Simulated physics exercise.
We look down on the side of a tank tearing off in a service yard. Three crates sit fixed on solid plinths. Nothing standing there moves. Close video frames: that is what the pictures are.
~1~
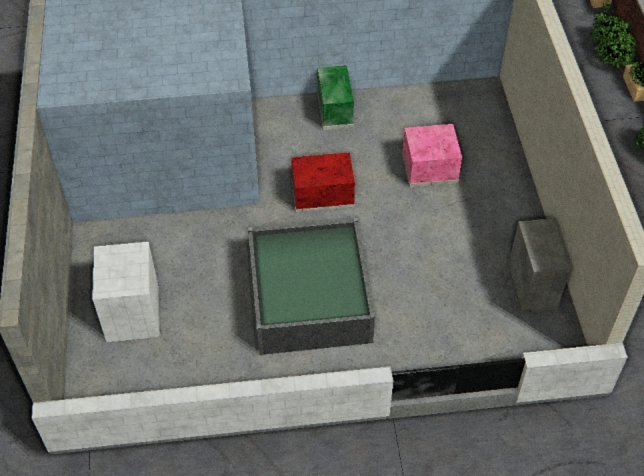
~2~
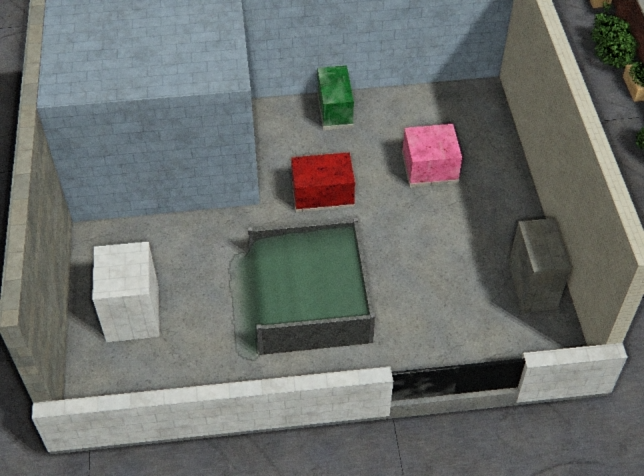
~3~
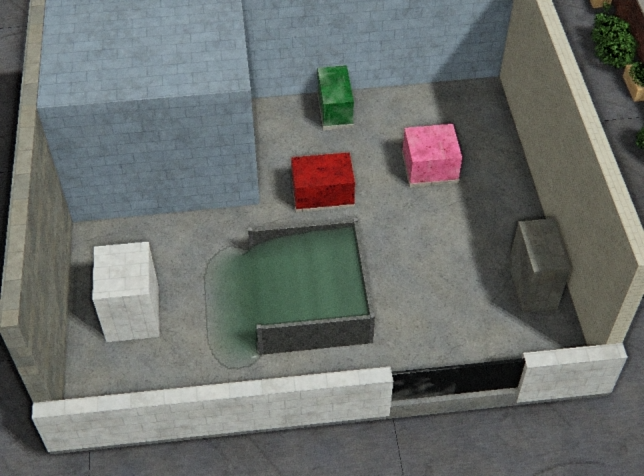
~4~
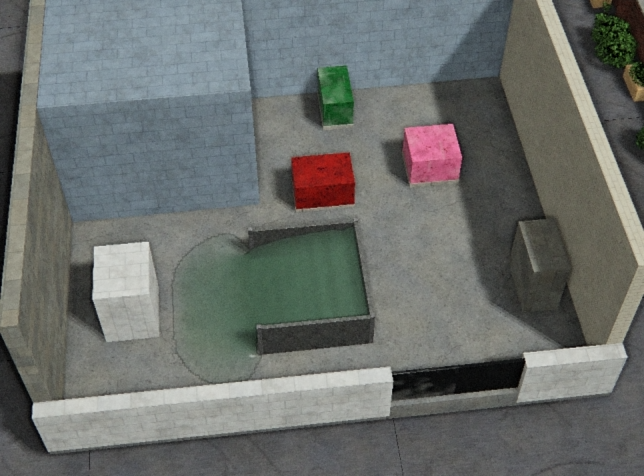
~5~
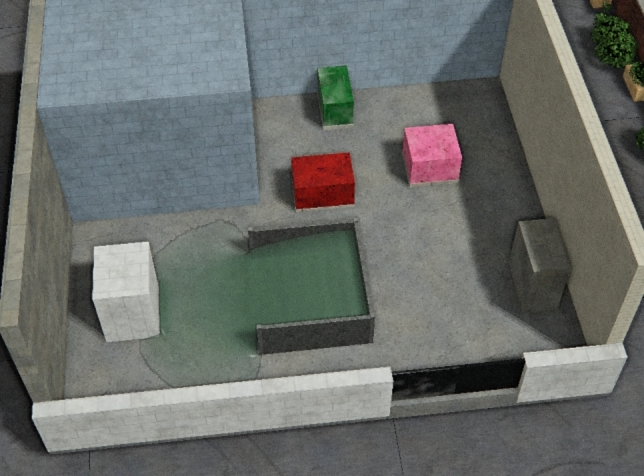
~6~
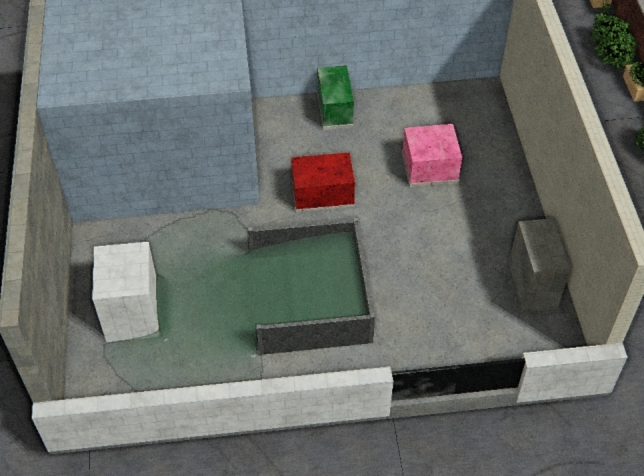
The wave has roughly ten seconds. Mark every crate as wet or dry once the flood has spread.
Red crate: Wet, green crate: Dry, pink crate: Dry.
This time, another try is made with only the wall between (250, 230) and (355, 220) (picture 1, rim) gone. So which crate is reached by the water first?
The crate marked red.
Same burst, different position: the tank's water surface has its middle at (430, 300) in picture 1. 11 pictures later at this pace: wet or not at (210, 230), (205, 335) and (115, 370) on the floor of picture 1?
Taking the three spots in order: Swamped, swamped, swamped.
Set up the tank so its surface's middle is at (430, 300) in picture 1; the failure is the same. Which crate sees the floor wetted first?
That would be the red crate.
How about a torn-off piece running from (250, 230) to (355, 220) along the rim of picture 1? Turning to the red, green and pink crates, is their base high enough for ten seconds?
Red crate is reached; green crate is reached; pink crate is reached.
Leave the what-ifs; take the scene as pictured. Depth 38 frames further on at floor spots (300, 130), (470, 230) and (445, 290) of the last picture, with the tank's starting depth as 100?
Around 2, 0 and 0 percent, in that order.
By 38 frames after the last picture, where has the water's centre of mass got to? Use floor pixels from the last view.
Somewhere around (212, 302) in the last view.
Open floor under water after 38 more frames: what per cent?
It should be close to 55 %.
A moment on, water covers 25 % of the floor; the red crate not reached, the green crate not reached, the pink crate not reached.
Next, water covers 25 % of the floor; the red crate not reached, the green crate not reached, the pink crate not reached.
Then, water covers 35 % of the floor; the red crate water round its plinth, the green crate not reached, the pink crate not reached.
Later, water covers 55 % of the floor; the red crate water round its plinth, the green crate not reached, the pink crate not reached.
In the end, water covers 80 % of the floor; the red crate was topped, the green crate stayed above the water, the pink crate stayed above the water.
